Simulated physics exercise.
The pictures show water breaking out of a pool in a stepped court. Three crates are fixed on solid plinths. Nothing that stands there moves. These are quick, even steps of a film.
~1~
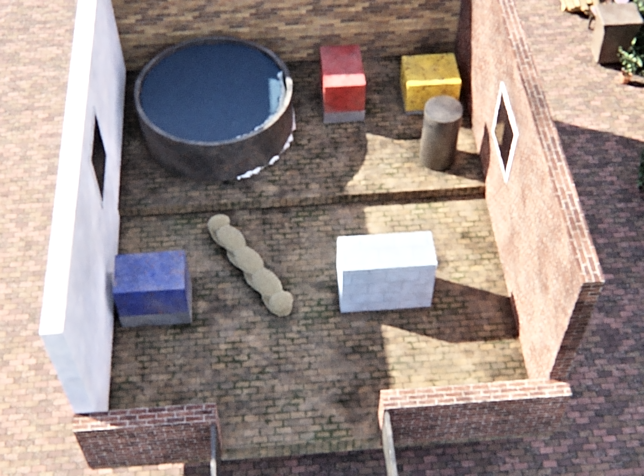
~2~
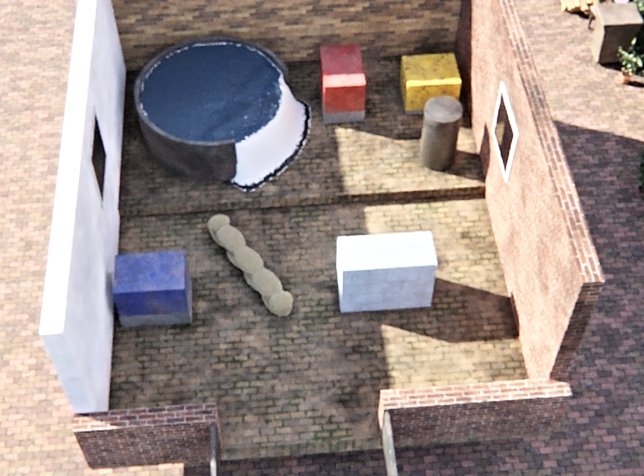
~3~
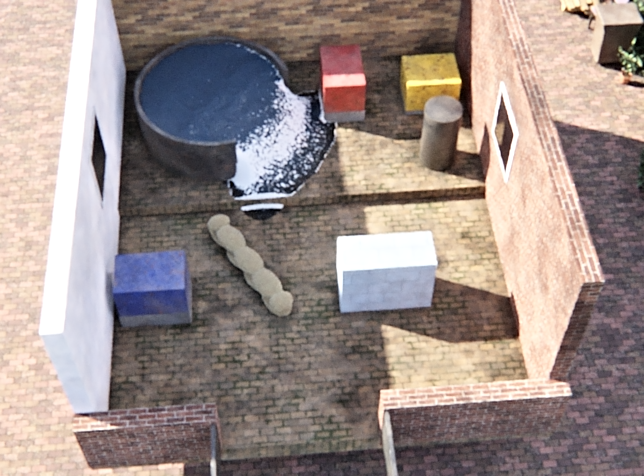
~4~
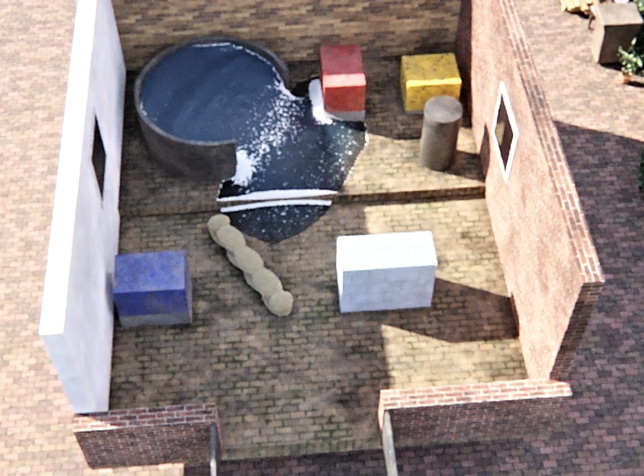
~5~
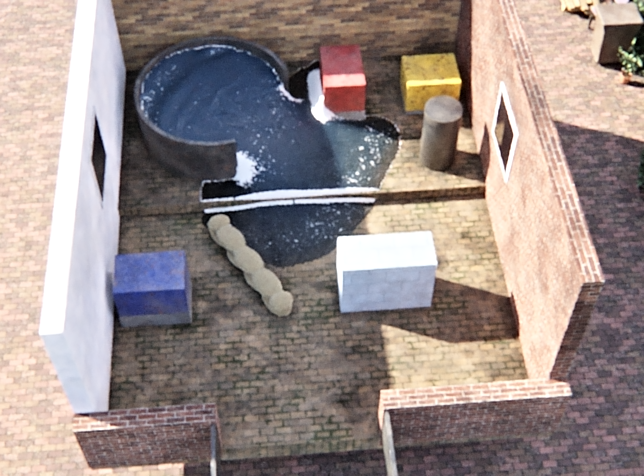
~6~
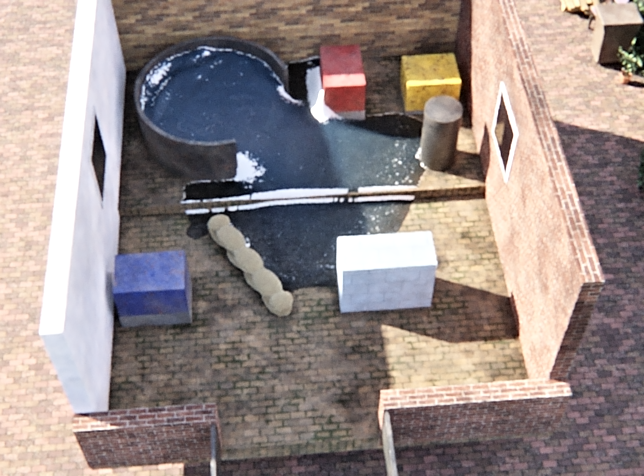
Water burst out through the right side of a round pool, spread past the red block and over a low step, then ran between a lumpy tan barrier and a white block.
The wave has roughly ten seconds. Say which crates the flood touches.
One by one: The blue crate stays dry; the red crate gets wet; the yellow crate gets wet.
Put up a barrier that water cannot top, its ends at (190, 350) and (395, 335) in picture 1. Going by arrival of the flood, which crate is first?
That is the red-painted one.
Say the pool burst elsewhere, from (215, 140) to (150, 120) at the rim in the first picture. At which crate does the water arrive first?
It is the crate marked blue.
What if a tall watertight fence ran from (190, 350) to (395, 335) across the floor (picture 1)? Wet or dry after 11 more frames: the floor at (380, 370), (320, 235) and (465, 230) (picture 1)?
As listed: Dry, covered, flooded.
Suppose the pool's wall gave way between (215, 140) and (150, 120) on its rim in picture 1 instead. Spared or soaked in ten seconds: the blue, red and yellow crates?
Then: The blue one takes water; the red one is spared; the yellow one is safe.
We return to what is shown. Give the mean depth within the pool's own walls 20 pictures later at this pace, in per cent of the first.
Roughly 22 per cent.
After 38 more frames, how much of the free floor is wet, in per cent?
About 90 per cent.
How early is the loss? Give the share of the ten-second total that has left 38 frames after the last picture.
Roughly 45 per cent.
A moment on, water covers 45 % of the floor; the blue crate not reached, the red crate water round its plinth, the yellow crate water round its plinth.
Next, water covers 60 % of the floor; the blue crate not reached, the red crate water round its plinth, the yellow crate water round its plinth.
Then, water covers 70 % of the floor; the blue crate not reached, the red crate water round its plinth, the yellow crate water round its plinth.
Later, water covers 90 % of the floor; the blue crate water round its plinth, the red crate water round its plinth, the yellow crate water round its plinth.
In the end, water covers 95 % of the floor; the blue crate stayed above the water, the red crate was topped, the yellow crate was topped.
